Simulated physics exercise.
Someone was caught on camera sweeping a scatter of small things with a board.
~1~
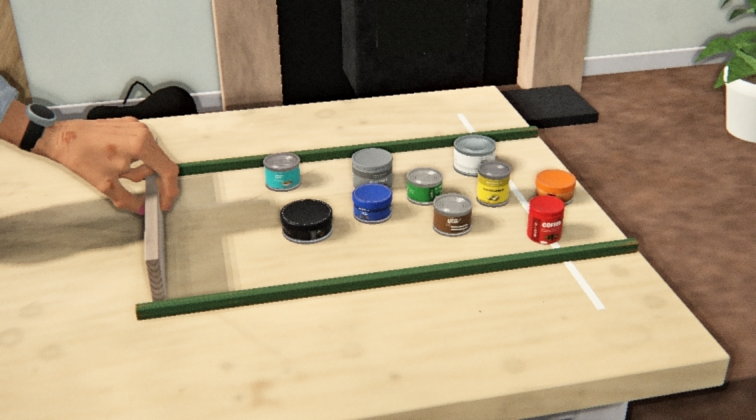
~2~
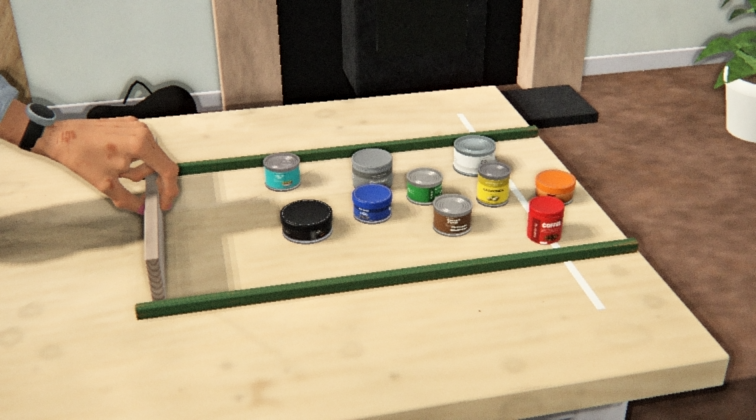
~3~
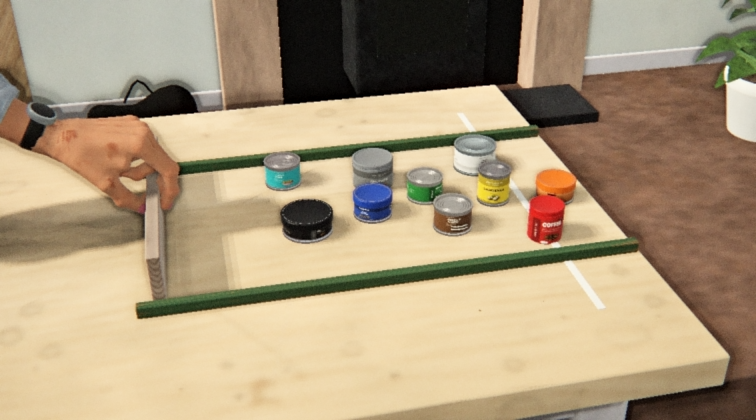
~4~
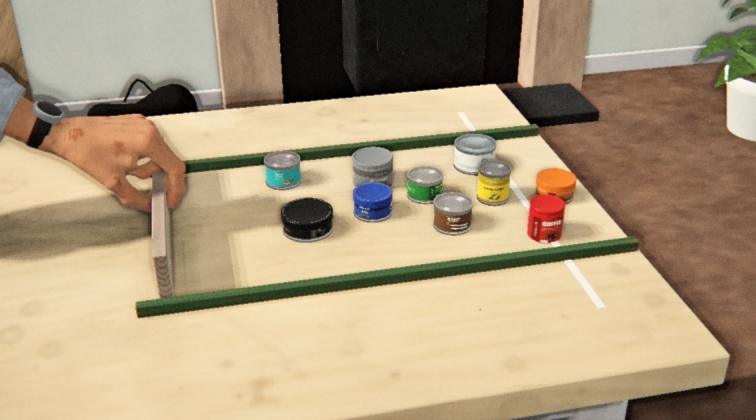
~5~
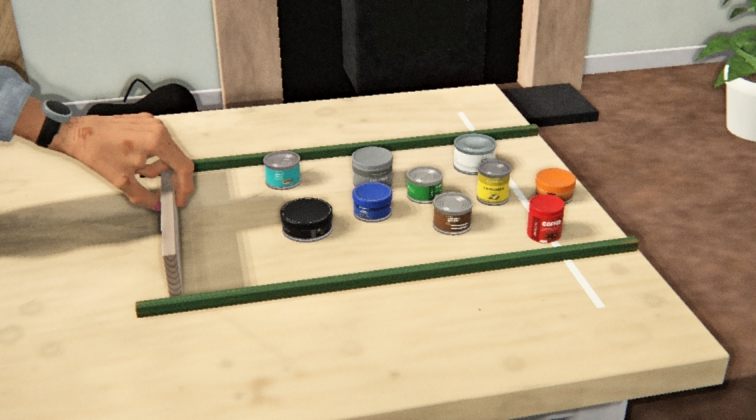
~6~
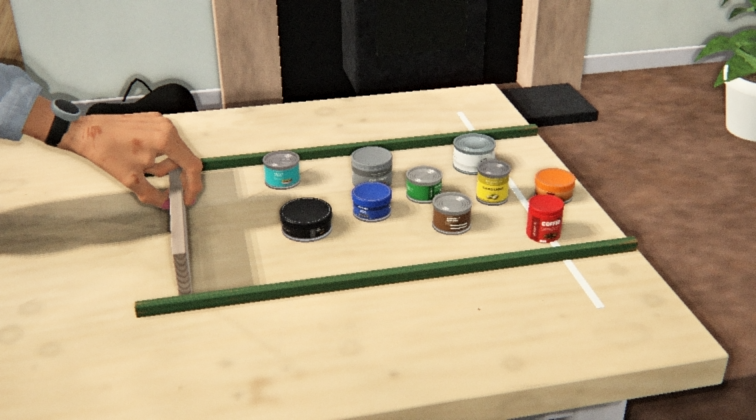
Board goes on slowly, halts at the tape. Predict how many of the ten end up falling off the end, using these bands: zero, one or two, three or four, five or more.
Well, what drops off the end works out to one or two of them.
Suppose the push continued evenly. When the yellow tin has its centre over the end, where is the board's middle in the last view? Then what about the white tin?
Yellow tin over the end: About (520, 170). White tin over the end: About (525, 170).
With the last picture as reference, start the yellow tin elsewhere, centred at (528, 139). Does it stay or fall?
From that start the object does not stay.
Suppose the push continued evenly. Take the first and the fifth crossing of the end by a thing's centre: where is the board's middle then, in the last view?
The first one at (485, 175), the next at (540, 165).
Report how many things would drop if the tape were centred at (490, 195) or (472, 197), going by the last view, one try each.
In order, 0 then 0.
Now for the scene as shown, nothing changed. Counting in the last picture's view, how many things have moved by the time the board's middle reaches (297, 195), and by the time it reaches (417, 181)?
2 by the first point, 8 by the second.
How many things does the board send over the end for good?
Result - number fallen: 1.
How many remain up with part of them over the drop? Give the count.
3 is the number.
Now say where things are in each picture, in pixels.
Orange tin (555, 188); red tub (546, 220); white tin (474, 156); board (155, 214); tape (518, 194), in the first frame.
Red tub (545, 221); blue tin (372, 204), in the second frame.
White tin (475, 155); green tin (425, 186), in the third frame.
Orange tin (555, 187); turquoise pot (283, 171), in the fourth frame.
Red tub (545, 219); black tin (307, 220), in the fifth frame.
Orange tin (554, 187); red tub (545, 219); white tin (474, 154); board (179, 208); tape (517, 192), in the sixth frame.
Soon after, none off yet; orange tin at rest near (554, 187); red tub at rest near (545, 219); white tin at rest near (474, 154).
After that, none off yet; orange tin moving near (564, 187); red tub at rest near (547, 220); white tin displaced about its own width near (487, 144).
In the end, the number that fall off is one or two; gone, orange tin.
